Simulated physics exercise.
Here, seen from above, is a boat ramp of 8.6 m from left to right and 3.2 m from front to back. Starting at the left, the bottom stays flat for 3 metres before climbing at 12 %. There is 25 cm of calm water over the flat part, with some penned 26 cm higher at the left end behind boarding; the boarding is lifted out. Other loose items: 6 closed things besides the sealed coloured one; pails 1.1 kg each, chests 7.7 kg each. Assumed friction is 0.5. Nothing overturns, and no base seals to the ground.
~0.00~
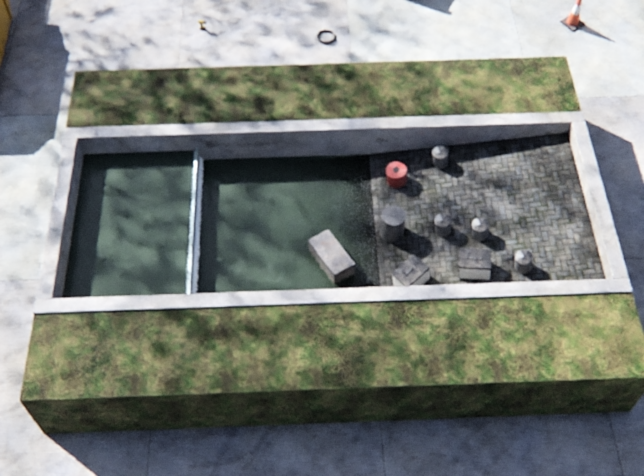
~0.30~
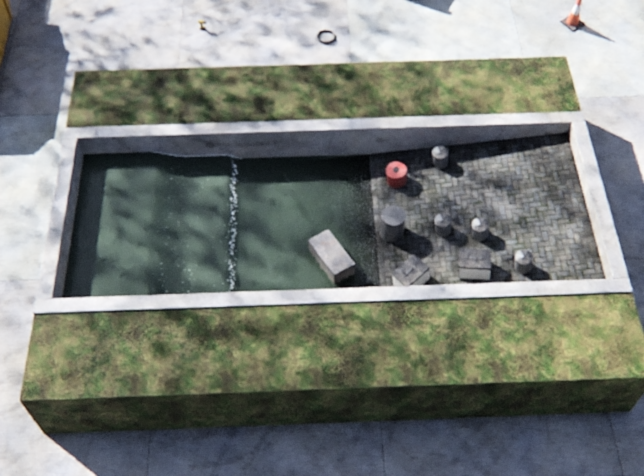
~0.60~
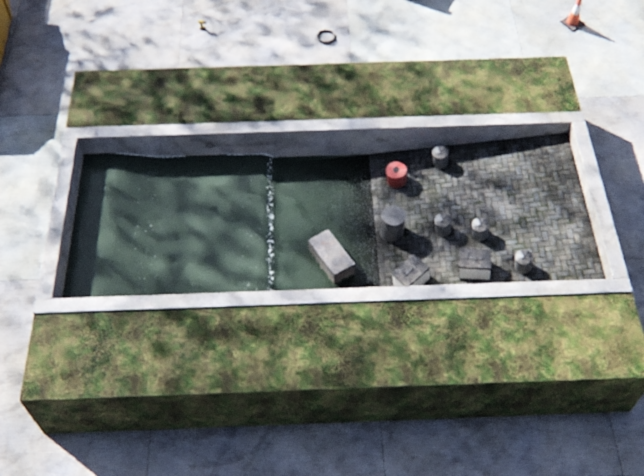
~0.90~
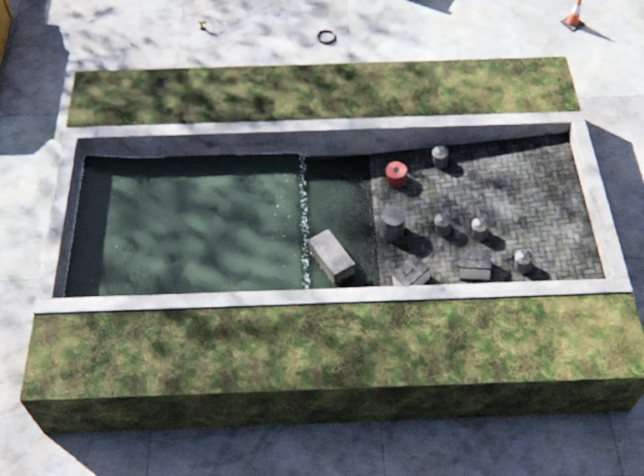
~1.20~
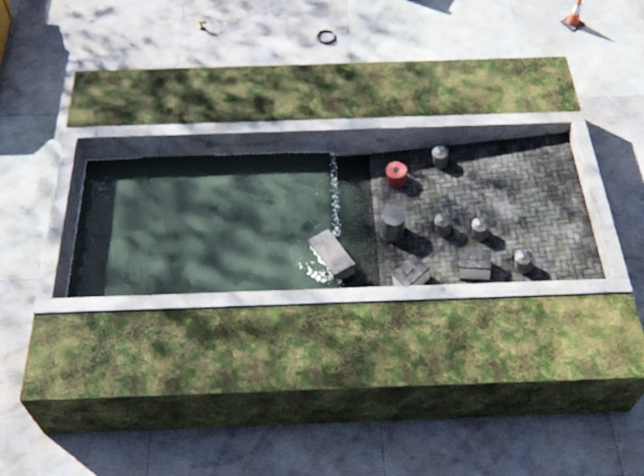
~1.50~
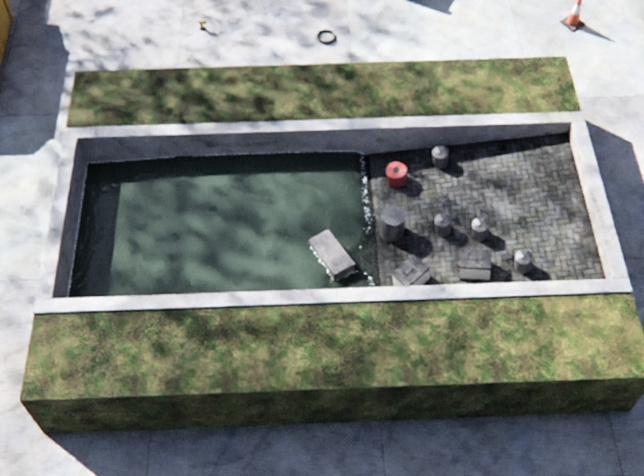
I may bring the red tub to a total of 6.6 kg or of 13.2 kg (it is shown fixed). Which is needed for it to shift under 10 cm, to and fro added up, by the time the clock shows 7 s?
I expect that neither weight holds it.
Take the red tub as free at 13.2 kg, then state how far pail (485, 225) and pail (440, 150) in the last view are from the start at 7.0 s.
In turn: 250 cm, 200 cm.
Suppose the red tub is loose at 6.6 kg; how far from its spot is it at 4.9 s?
Around 100 centimetres out of place.
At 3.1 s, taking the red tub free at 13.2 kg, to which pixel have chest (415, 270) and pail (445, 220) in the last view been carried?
Roughly (455, 245), then roughly (480, 215).
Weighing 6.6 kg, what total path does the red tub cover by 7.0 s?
It covers about 350 cm altogether.
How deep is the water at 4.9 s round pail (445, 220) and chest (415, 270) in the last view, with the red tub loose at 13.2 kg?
Some 4 cm at the first, some 10 cm at the second.
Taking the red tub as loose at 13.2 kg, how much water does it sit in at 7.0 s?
Something like 5 centimetres.
After 2.1 s the red tub would be 23 cm from its start with 6.6 kg and 5 cm from its start with 13.2 kg; 8 cm of water round it then.
After 3.1 s the red tub would be 93 cm from its start with 6.6 kg and 32 cm from its start with 13.2 kg; 10 cm of water round it then.
After 4.9 s the red tub would be 99 cm from its start with 6.6 kg and 27 cm from its start with 13.2 kg; 9 cm of water round it then.
After 7.0 s the red tub would be 111 cm from its start with 6.6 kg and 55 cm from its start with 13.2 kg; 5 cm of water round it then.
